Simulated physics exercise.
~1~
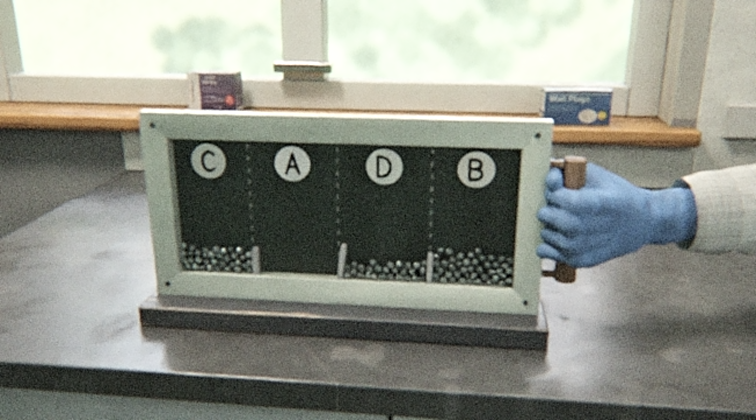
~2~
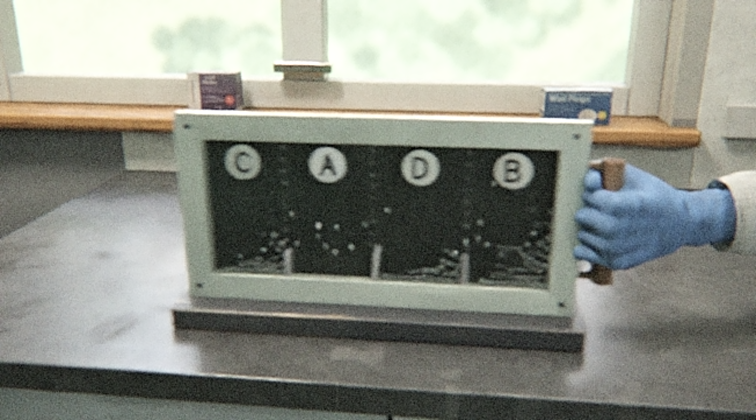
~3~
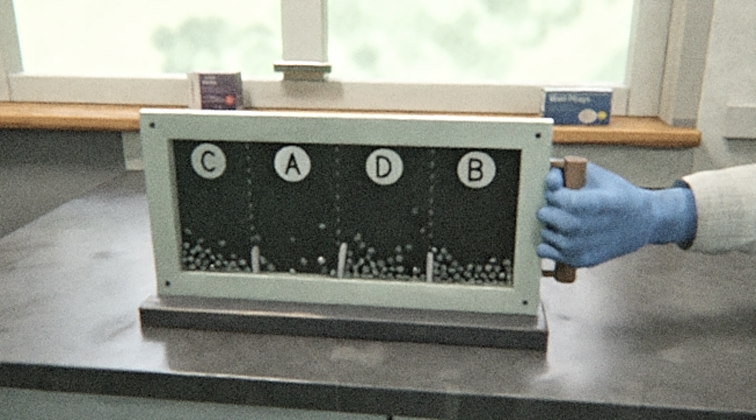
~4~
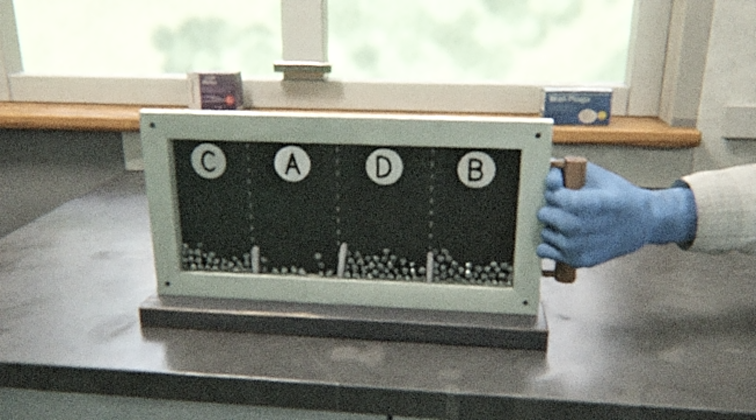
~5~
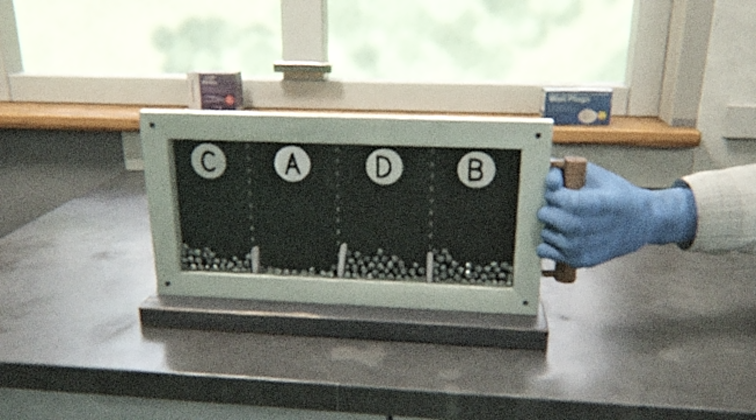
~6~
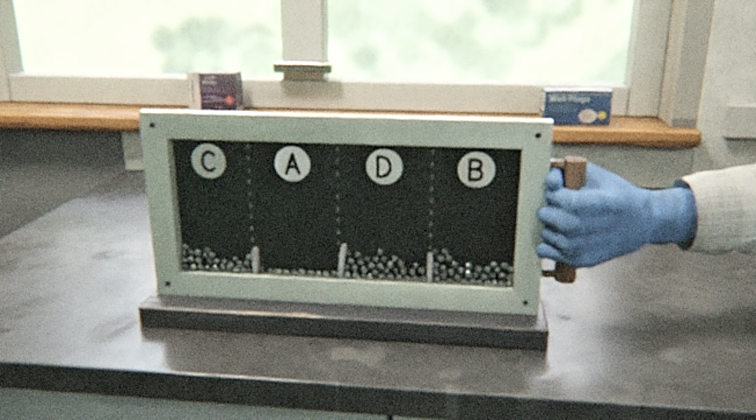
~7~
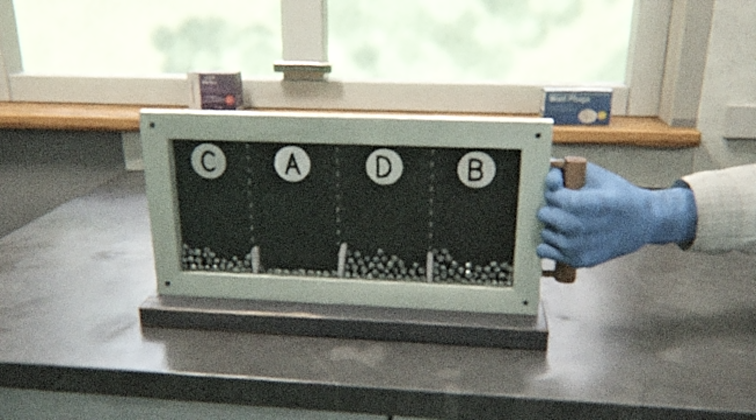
On a dark counter, a gloved hand jerks a case right and back, scattering beads that settle.
